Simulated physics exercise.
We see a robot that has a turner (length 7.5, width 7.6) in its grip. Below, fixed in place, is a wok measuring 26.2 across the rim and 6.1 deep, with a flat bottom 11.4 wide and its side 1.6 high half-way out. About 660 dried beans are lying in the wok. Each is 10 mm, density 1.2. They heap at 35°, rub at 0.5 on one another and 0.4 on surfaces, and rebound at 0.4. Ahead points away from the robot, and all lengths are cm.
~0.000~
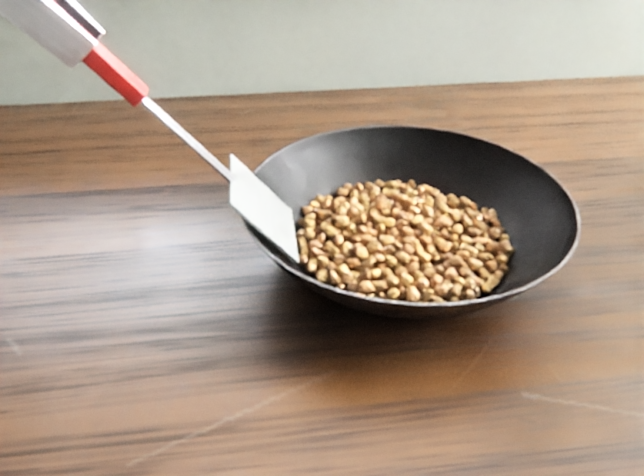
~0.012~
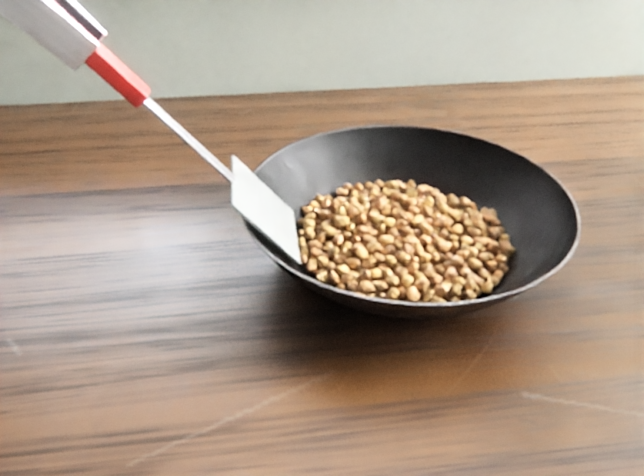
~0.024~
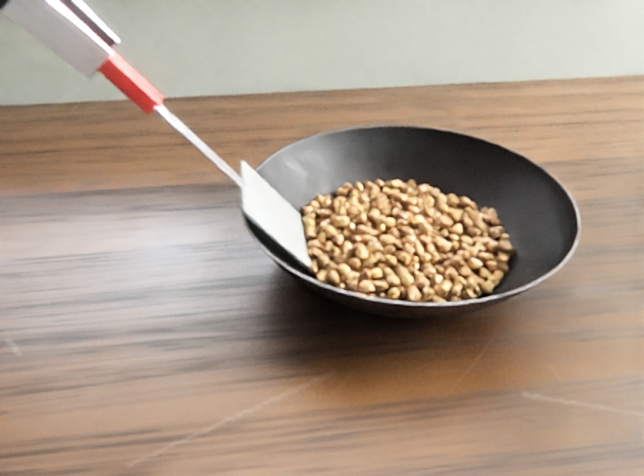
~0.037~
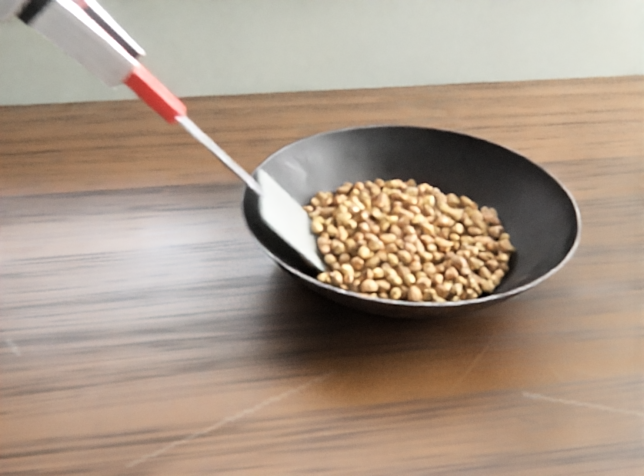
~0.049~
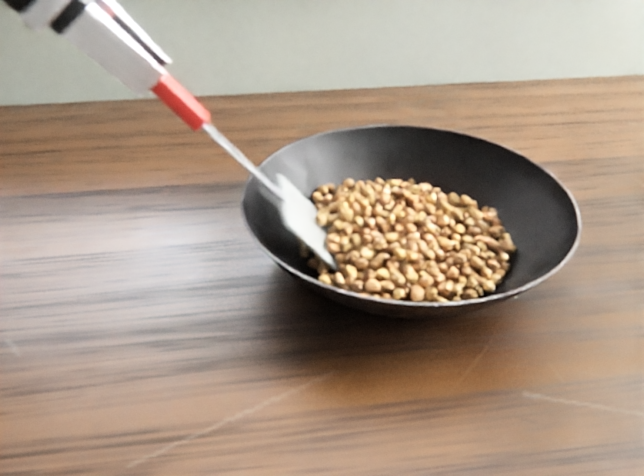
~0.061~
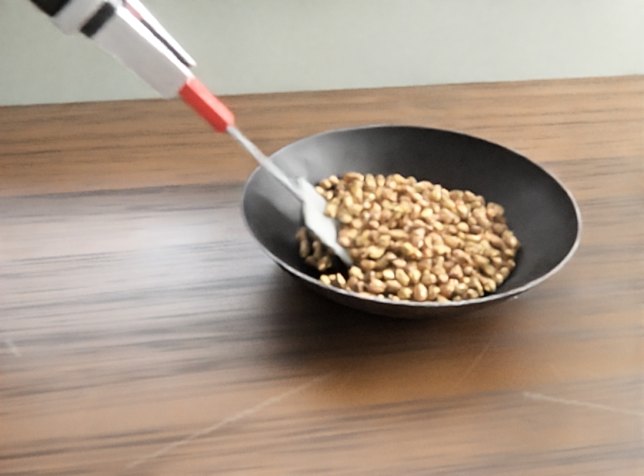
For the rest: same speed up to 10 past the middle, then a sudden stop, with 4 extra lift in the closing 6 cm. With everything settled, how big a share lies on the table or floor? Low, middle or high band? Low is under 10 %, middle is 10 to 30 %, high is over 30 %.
High band.
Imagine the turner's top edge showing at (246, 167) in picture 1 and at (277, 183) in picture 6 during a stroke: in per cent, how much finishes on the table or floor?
My guess would be close to 25 per cent.
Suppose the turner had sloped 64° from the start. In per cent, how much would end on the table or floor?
Some 40 in a hundred.
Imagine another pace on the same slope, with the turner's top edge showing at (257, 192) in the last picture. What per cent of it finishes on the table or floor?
I'd say around 25 per cent.
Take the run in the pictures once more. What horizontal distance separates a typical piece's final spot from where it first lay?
About 6 centimetres.
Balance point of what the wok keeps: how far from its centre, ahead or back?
Offset forward: Around 3.0 cm.
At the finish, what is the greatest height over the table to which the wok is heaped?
Close to 5.0 centimetres high.
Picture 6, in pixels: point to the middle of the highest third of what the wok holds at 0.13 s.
I'd say close to (471, 201).
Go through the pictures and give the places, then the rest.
Turner top edge at (230, 178), sloping 51°; upper third of the load around (399, 233), from x 300 to 510, top at y 185; 656 in the wok, in the first picture.
Turner top edge at (232, 179), sloping 51°; upper third of the load around (399, 233), from x 300 to 510, top at y 185, in the second picture.
Turner top edge at (242, 184), sloping 51°; upper third of the load around (399, 232), from x 300 to 510, top at y 185, in the third picture.
Turner top edge at (261, 192), sloping 51°; upper third of the load around (399, 232), from x 305 to 510, top at y 185, in the fourth picture.
Turner top edge at (282, 198), sloping 51°; upper third of the load around (400, 228), from x 305 to 510, top at y 185, in the fifth picture.
Turner top edge at (303, 199), sloping 51°; upper third of the load around (404, 223), from x 305 to 515, top at y 175; 656 in the wok, in the sixth picture.
After 0.09 s, sloping 51°, highest piece 7 above the table; 656 in the wok.
After 0.13 s, sloping 51°, highest piece 9 above the table; 656 in the wok.
After 0.34 s, sloping 51°, highest piece 31 above the table; 398 in the wok, 52 on the table or floor, 206 on the blade or in flight.
After 1.39 s, sloping 51°, highest piece 5 above the table; 398 in the wok, 258 on the table or floor.
At rest, 398 in the wok, 258 on the table or floor. That is 39 % on the table or floor.
